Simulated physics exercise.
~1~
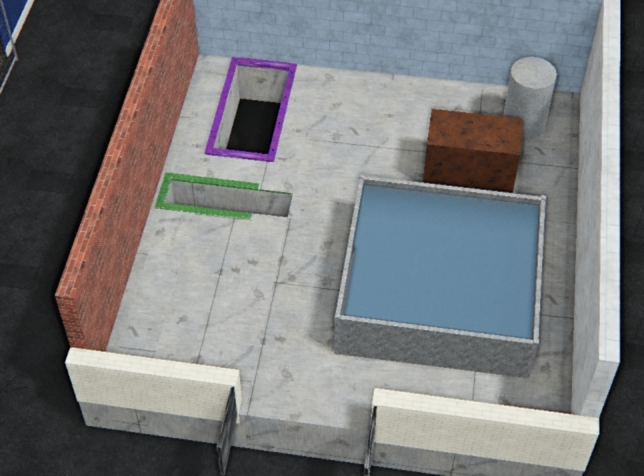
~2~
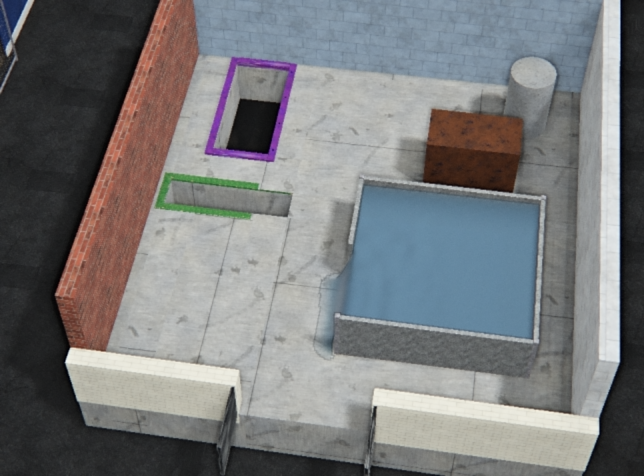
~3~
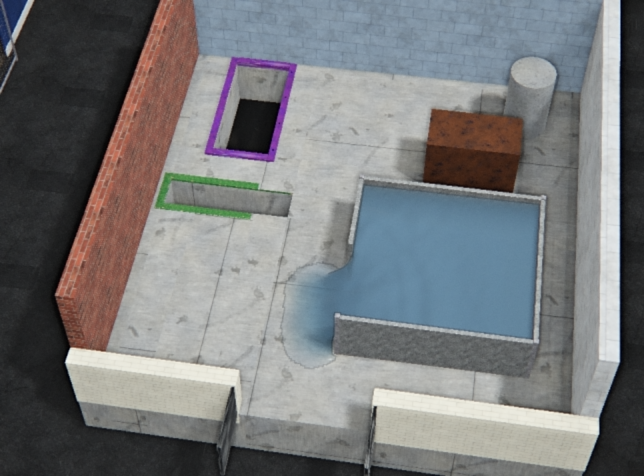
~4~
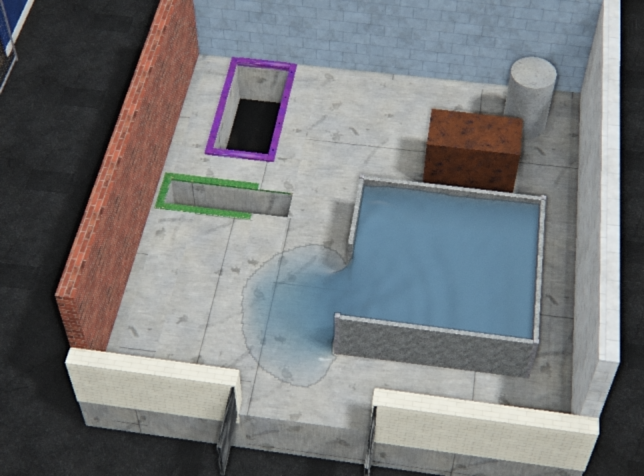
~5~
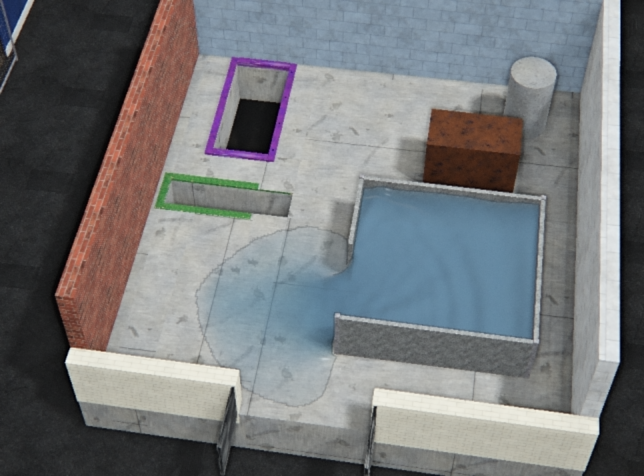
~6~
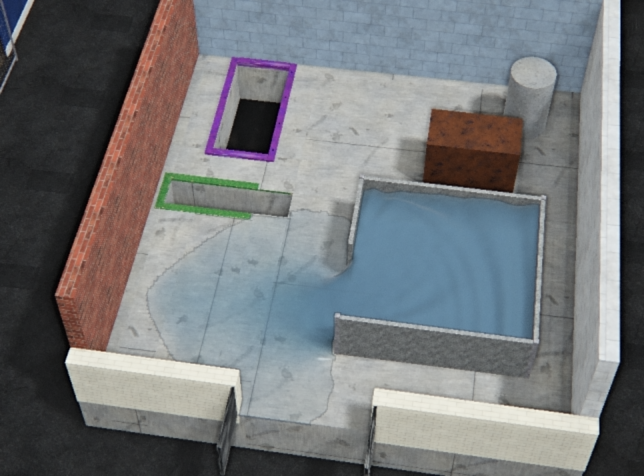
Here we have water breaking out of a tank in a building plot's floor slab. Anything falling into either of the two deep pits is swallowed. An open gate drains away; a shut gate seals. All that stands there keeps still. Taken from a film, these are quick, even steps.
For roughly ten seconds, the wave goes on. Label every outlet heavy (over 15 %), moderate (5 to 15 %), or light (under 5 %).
Labels: Gate - moderate, green pit - heavy, purple pit - light.
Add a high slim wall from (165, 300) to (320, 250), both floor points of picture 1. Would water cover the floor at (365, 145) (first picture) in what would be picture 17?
The spot in question would be bone-dry.
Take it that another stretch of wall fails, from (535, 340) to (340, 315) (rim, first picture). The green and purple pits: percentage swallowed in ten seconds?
Approximately, green takes 8 % and purple takes 6 %.
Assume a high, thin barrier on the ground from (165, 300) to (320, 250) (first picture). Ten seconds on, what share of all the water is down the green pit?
Per cent: Green 25.
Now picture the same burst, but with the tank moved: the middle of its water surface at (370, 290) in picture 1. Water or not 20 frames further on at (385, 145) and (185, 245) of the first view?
Untouched, swamped.
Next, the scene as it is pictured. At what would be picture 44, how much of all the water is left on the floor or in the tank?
Around 62 percent.
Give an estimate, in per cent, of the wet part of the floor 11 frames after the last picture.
Some 30 per cent.
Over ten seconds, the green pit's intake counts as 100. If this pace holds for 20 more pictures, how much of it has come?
I'd put it at 25 percent.
A moment on, water covers 30 % of the floor; the gate 0 %, the green pit 1 %, the purple pit 0 %.
Next, water covers 30 % of the floor; the gate 1 %, the green pit 3 %, the purple pit 0 %.
Then, water covers 35 % of the floor; the gate 3 %, the green pit 12 %, the purple pit 0 %.
Later, water covers 35 % of the floor; the gate 6 %, the green pit 32 %, the purple pit 1 %.
In the end, water covers 40 % of the floor; the gate 11 %, the green pit 49 %, the purple pit 1 %.
